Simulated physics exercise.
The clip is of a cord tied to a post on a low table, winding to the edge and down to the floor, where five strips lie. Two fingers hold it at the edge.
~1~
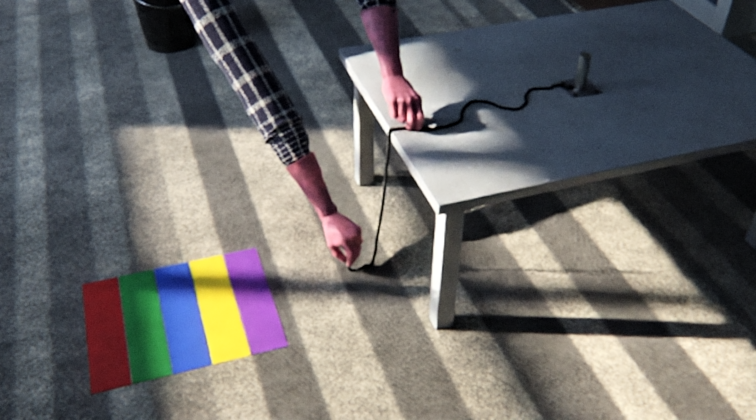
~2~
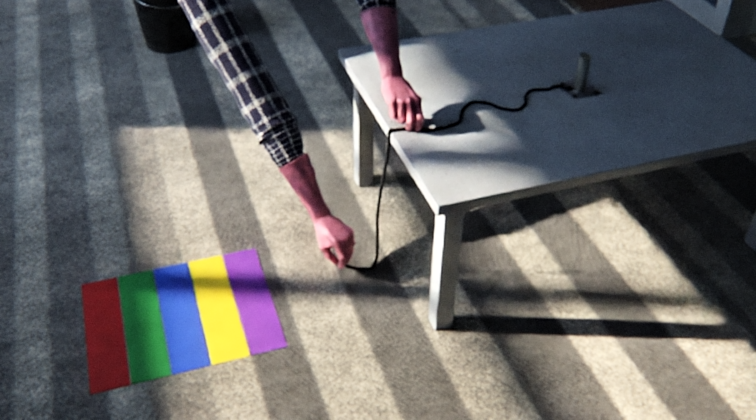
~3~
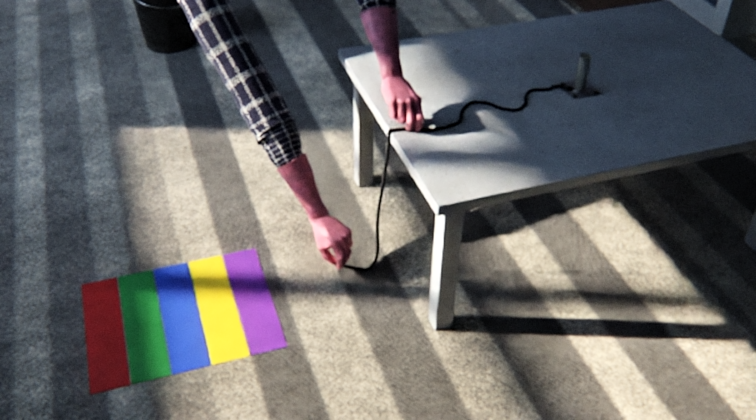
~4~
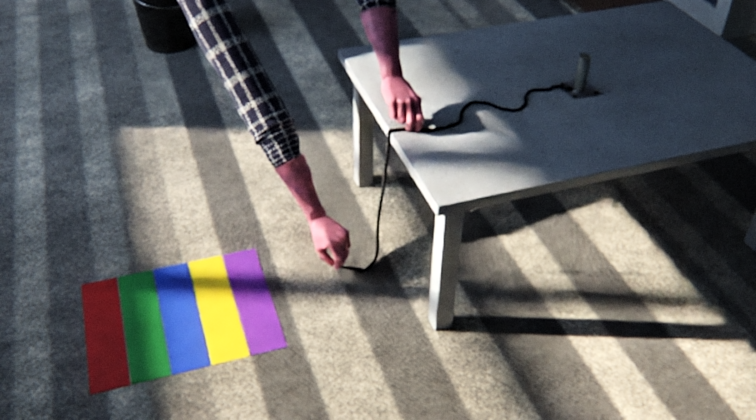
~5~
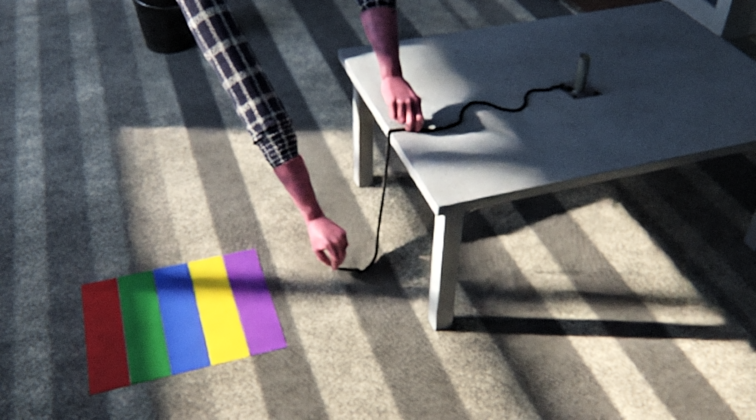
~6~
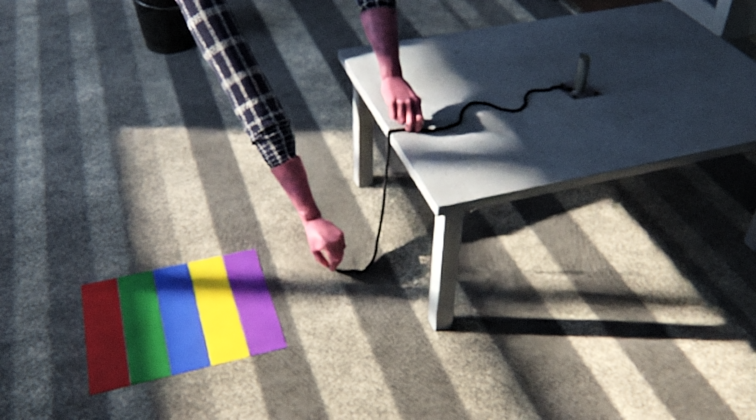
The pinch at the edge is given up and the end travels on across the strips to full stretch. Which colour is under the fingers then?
The end stops over the blue strip.
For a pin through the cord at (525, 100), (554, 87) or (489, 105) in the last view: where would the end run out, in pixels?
About (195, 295), (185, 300) and (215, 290).
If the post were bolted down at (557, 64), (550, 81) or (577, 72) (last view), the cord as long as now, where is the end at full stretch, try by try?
About (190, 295), (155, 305) and (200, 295).
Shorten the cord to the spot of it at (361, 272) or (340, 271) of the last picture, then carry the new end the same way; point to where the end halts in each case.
Try by try, around (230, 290) and (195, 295).
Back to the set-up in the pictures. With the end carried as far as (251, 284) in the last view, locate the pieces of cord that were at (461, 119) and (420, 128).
At (418, 124), then (386, 150).
Soon after, end near (250, 284); over purple.
After that, end near (204, 294); over yellow.
At the stop, end near (177, 300); over blue. It gets as far as the blue strip.
